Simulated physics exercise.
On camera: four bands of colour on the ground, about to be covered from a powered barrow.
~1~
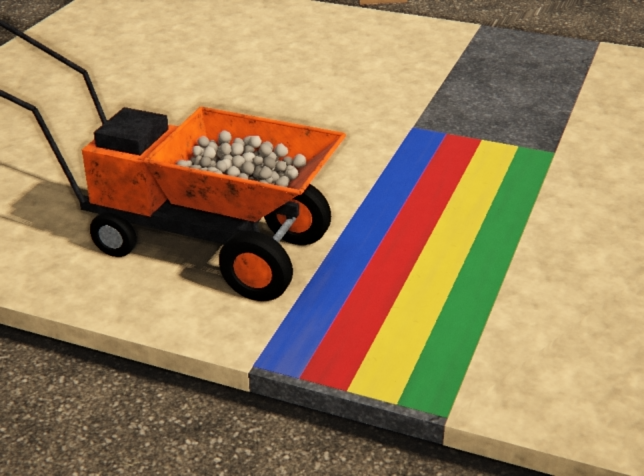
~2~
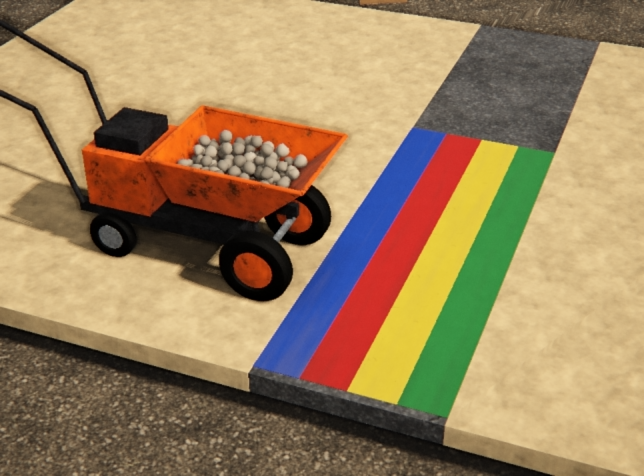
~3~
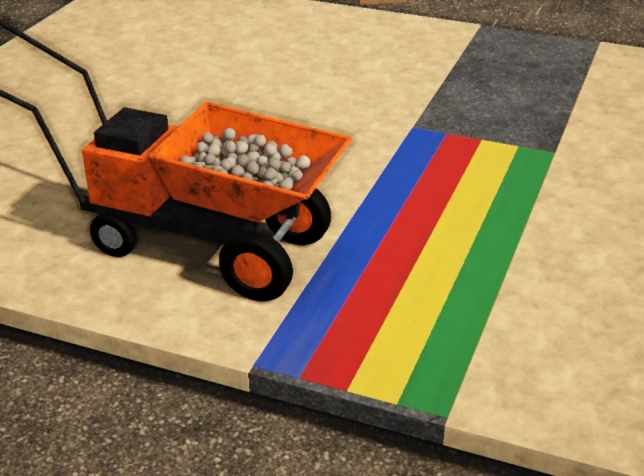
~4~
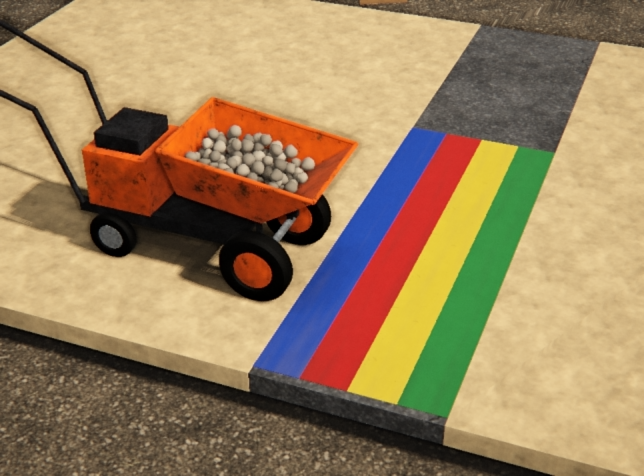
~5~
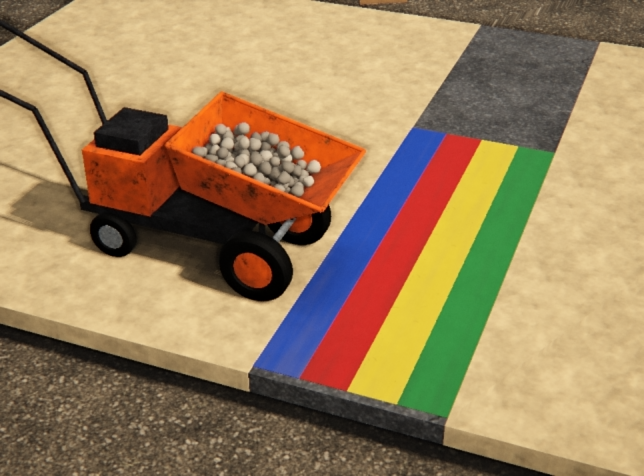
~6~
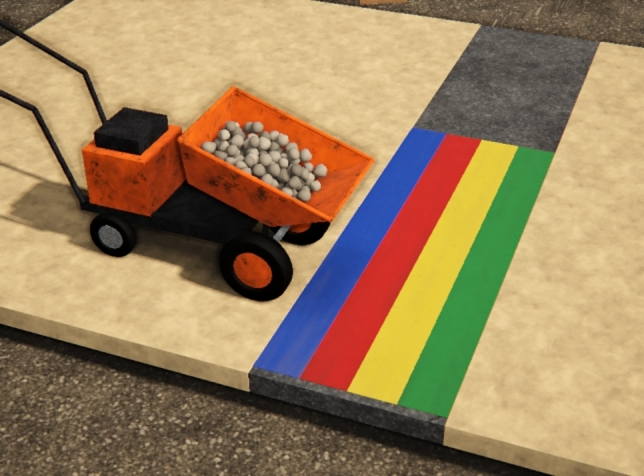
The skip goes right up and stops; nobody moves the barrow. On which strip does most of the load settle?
The heap favours the yellow strip.
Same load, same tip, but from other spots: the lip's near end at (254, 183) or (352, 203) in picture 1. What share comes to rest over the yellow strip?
Roughly 10 per cent, and 10 per cent.
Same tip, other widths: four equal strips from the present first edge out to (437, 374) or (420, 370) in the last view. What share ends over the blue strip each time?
About 0 and 0 per cent.
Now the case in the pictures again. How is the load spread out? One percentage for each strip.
Blue strip: 0 %, red strip: 10 %, yellow strip: 40 %, green strip: 10 %.
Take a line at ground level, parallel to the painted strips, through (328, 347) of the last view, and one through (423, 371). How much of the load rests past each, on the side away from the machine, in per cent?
The first gives 70 %, the second 10 %.
Shortly afterwards, skip tipped steeply; the whole lot in the skip.
Next, skip tipped right over; near two thirds in the skip; a little over the red strip; near a quarter over the yellow strip; only a few over the green strip.
Some moments later, skip tipped right over; near a third in the skip; a little over the red strip; near a third over the yellow strip; a little over the green strip; a little off the paint.
In the end, skip tipped right over; near a third in the skip; none at all over the blue strip; a little over the red strip; near a third over the yellow strip; a little over the green strip; a little off the paint.
